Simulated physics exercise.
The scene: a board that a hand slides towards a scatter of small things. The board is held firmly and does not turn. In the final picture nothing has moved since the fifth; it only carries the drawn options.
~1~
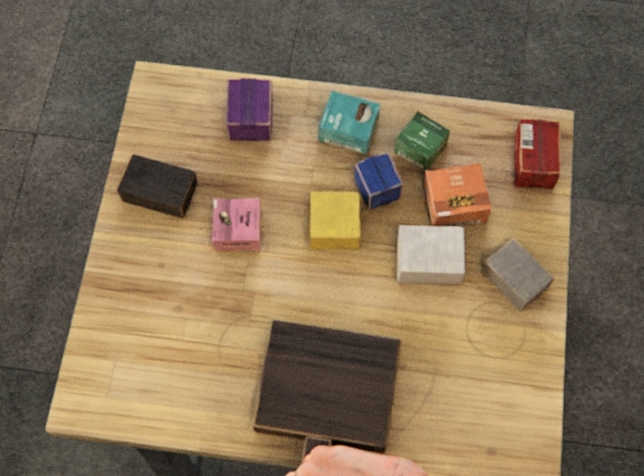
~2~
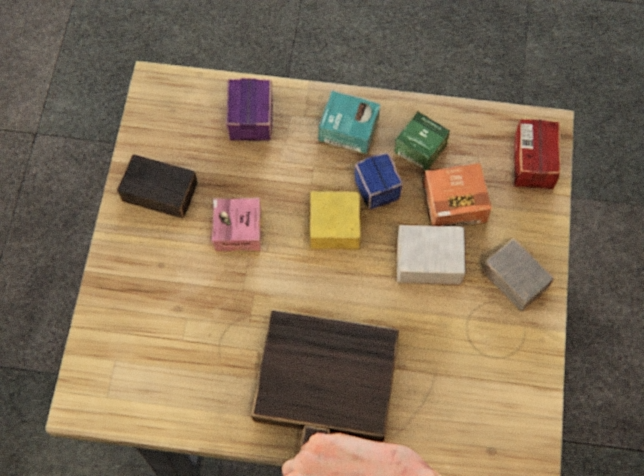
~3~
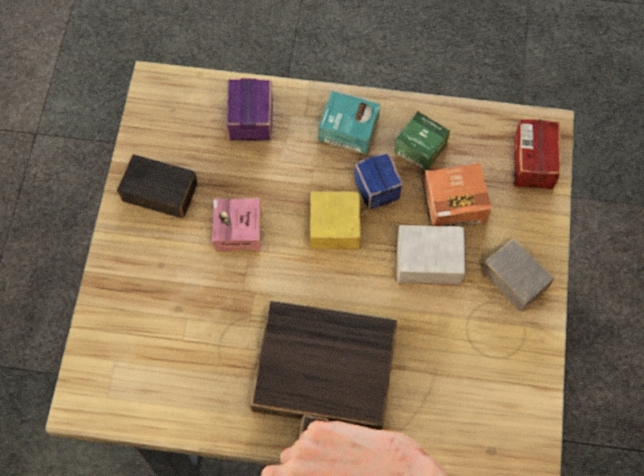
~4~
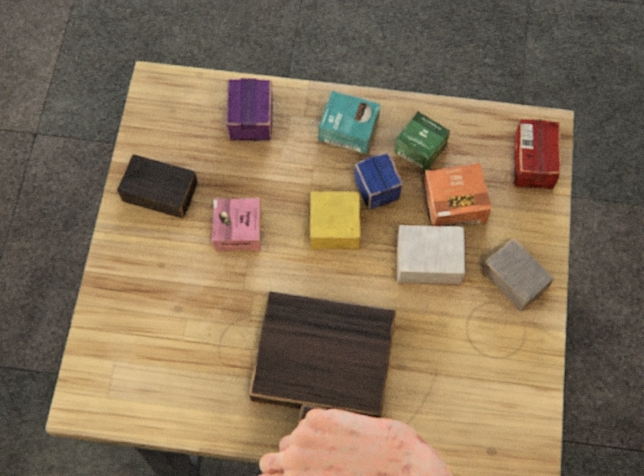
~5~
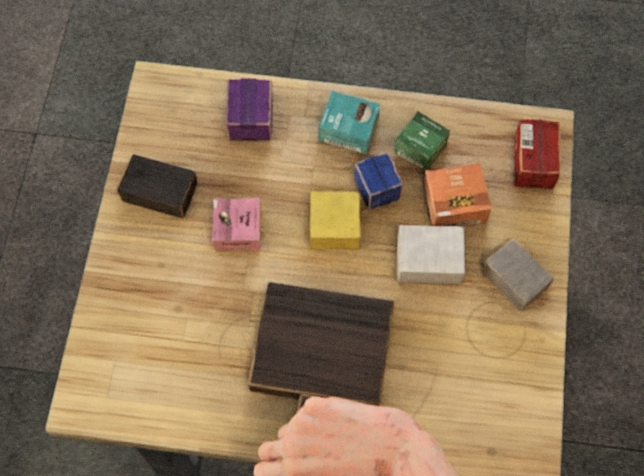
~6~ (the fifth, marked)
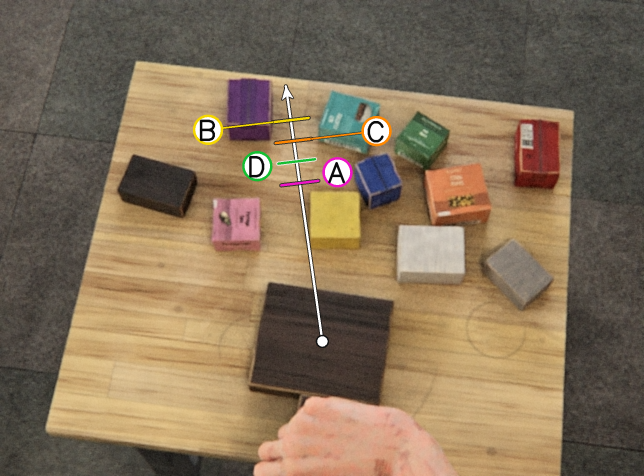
The clip shows small coloured boxes and blocks scattered across a wooden table, while a hand at the near edge slides a dark rectangular board slowly a short way forward, towards the scattered items, which stay still.
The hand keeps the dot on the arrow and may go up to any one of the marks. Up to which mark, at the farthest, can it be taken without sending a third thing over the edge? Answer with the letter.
Stop at C.
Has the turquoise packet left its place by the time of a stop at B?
Yes.
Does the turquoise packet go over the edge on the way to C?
Yes.
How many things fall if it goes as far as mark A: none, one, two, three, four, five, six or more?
By then, none.
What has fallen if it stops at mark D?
The turquoise packet.
On the marked copy, A at (300, 183); B at (291, 120); C at (294, 141); D at (296, 161); the arrow from (322, 341) to (286, 86); the white dot at (322, 341).
Following C. Soon after the start, board (312, 270); blue box (381, 178); pink packet (233, 223).
Later, board (301, 197); turquoise packet (344, 93); green box (427, 138).
In the end, board (294, 147); turquoise packet over the edge; purple box (250, 71); one fallen.
As for the rest, A is within the limit but short; B drops three; D is within the limit but short.
